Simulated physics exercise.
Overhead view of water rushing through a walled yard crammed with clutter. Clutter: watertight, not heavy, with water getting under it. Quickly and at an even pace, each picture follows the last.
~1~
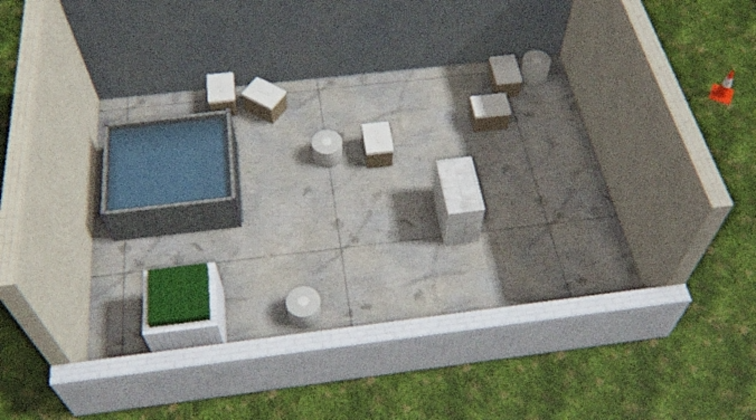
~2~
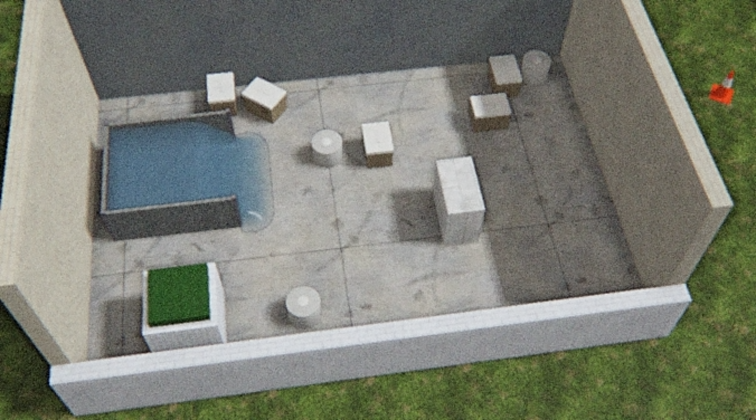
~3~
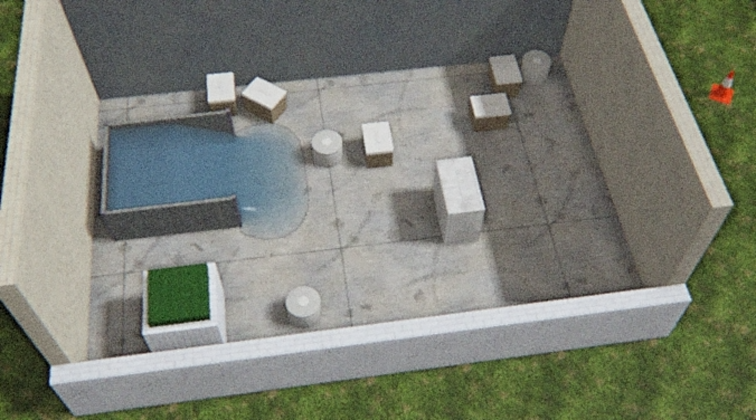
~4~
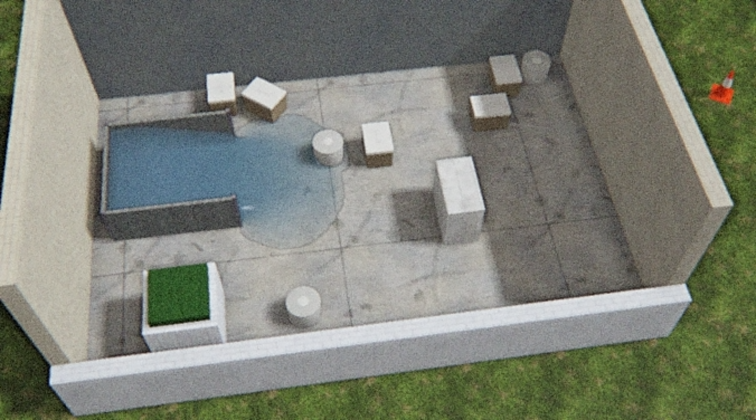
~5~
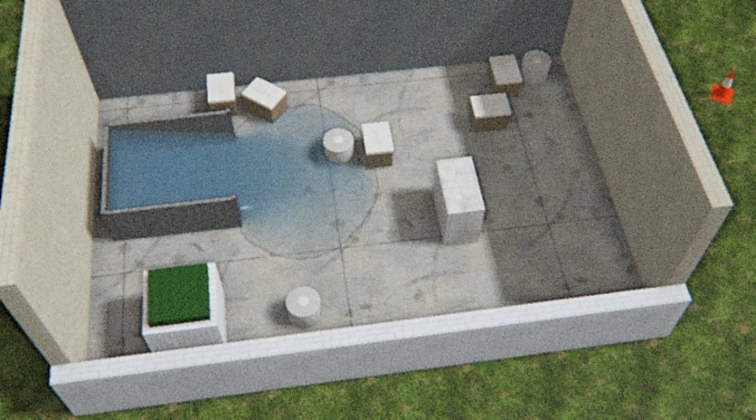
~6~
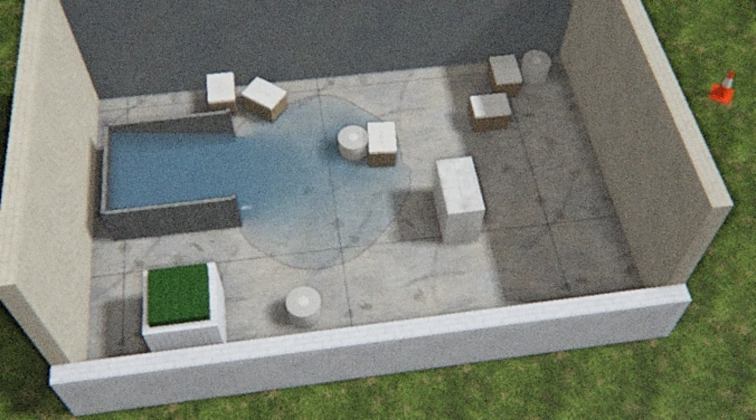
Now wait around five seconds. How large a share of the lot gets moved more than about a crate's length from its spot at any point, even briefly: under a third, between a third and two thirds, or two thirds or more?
The part that gets shoved well aside lies in the middle band.
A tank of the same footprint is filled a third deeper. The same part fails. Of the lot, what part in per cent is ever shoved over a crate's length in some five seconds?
60 per cent.
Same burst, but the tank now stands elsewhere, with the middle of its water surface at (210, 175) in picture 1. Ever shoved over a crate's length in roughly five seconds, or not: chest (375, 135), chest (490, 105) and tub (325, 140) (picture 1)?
The three, one by one: Past that mark, past that mark and past that mark.
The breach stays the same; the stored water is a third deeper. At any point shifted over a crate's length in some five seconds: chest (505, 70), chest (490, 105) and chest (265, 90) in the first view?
The first passed the mark, the next passed the mark, and the last stayed below the mark.
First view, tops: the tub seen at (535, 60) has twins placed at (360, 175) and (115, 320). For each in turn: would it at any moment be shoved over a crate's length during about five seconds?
In sequence: Travels that far, doesn't go far.
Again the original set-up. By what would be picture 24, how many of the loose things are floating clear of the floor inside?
You get 5.
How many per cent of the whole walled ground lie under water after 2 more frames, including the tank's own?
My answer would be close to 35 per cent.
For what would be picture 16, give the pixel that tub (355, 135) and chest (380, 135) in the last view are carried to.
(489, 96) and (522, 108), roughly.
A moment on, 2 of 8 are well off their spots; 0 afloat.
Next, 3 of 8 are well off their spots; 1 afloat.
Later, 3 of 8 are well off their spots; 5 afloat.
In the end, 5 of 8 are well off their spots, and 5 have been at some point; 5 afloat.
